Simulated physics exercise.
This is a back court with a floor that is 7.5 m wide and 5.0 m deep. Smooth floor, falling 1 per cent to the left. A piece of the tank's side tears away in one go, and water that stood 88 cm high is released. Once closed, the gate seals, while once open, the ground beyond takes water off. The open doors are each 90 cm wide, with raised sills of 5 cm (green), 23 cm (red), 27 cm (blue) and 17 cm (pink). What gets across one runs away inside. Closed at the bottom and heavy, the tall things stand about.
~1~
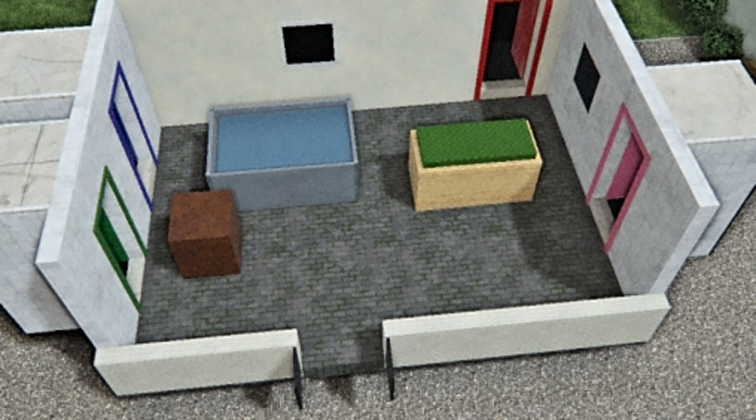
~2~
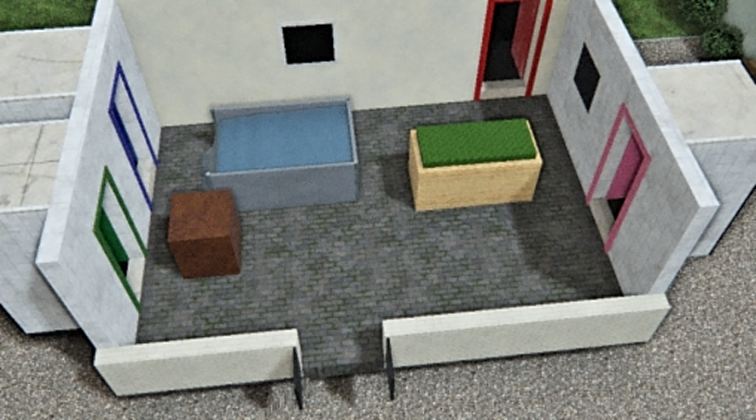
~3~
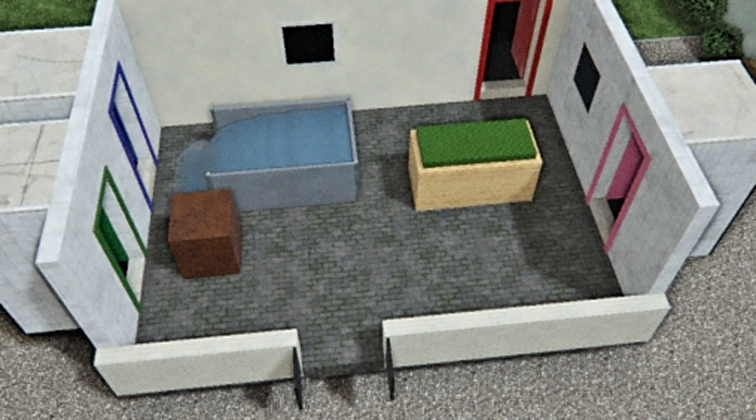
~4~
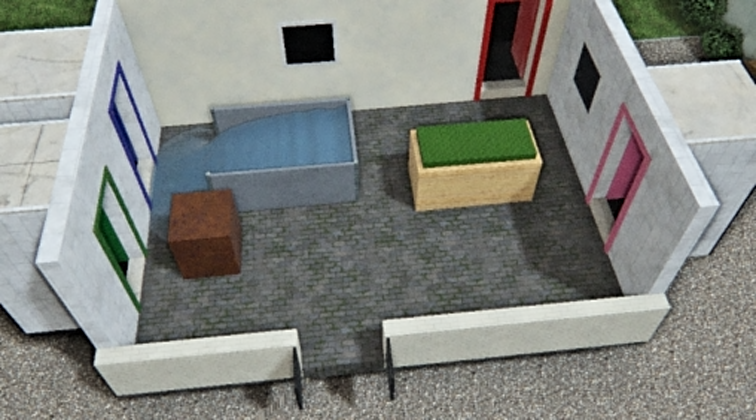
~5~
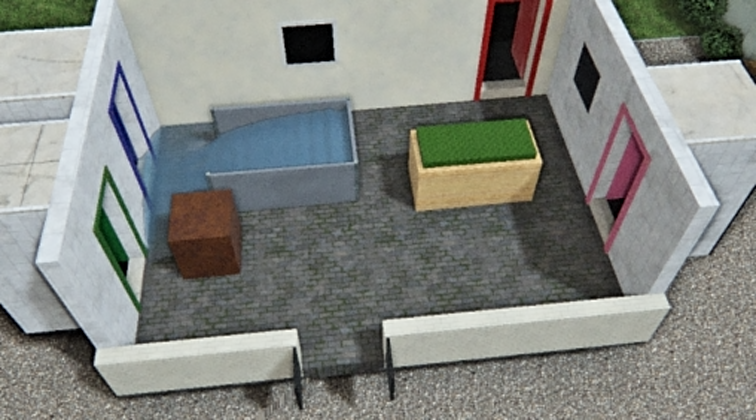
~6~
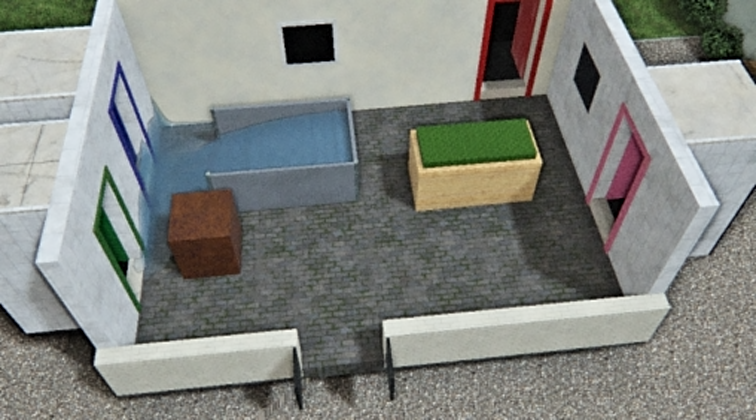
Walled back court seen from above, water pouring from the open left end of a grey tank and spreading behind a brown block to the left wall.
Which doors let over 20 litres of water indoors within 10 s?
In order: At the green door the inflow will be out of bounds; at the red door the inflow will be within bounds; at the blue door the inflow will be out of bounds; at the pink door the inflow will be within bounds.
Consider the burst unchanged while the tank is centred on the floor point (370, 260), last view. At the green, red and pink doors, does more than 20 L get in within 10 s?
Green goes beyond, red stays inside, pink stays inside, judged against that limit.
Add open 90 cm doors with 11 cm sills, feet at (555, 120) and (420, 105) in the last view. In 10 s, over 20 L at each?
In turn: Beyond it, short of it.
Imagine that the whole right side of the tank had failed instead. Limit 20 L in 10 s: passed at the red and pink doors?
Result: Red limit passed, pink limit not passed.
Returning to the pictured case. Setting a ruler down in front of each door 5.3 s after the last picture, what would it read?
Green 8 cm, red 7 cm, blue 13 cm, pink 4 cm.
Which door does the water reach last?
That's the pink door.
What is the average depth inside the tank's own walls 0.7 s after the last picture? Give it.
Depth, averaged: Around 44 centimetres.
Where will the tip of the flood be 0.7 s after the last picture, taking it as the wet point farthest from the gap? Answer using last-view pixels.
That lands around (133, 371) in the last picture.
Then, 0.7 s after the last picture water covers 20 % of the floor and is deepest (64 cm) near (161, 131); green door 13 cm at the sill, 7 L in, red door not reached, blue door 59 cm at the sill, 163 L in, pink door not reached.
Then, 1.5 s after the last picture water covers 25 % of the floor and is deepest (51 cm) near (161, 131); green door 14 cm at the sill, 28 L in, red door not reached, blue door 46 cm at the sill, 318 L in, pink door not reached.
Then, 2.8 s after the last picture water covers 60 % of the floor and is deepest (32 cm) near (133, 371); green door 14 cm at the sill, 84 L in, red door 6 cm at the sill, 0 L in, blue door 25 cm at the sill, 376 L in, pink door not reached.
Then, 5.3 s after the last picture water covers 95 % of the floor and is deepest (22 cm) near (629, 319); green door 8 cm at the sill, 132 L in, red door 7 cm at the sill, 0 L in, blue door 13 cm at the sill, 378 L in, pink door 4 cm at the sill, 0 L in.
Then, 9.3 s after the last picture water covers 95 % of the floor and is deepest (11 cm) near (365, 219); green door 7 cm at the sill, 142 L in, red door 7 cm at the sill, 0 L in, blue door 10 cm at the sill, 378 L in, pink door 7 cm at the sill, 0 L in.
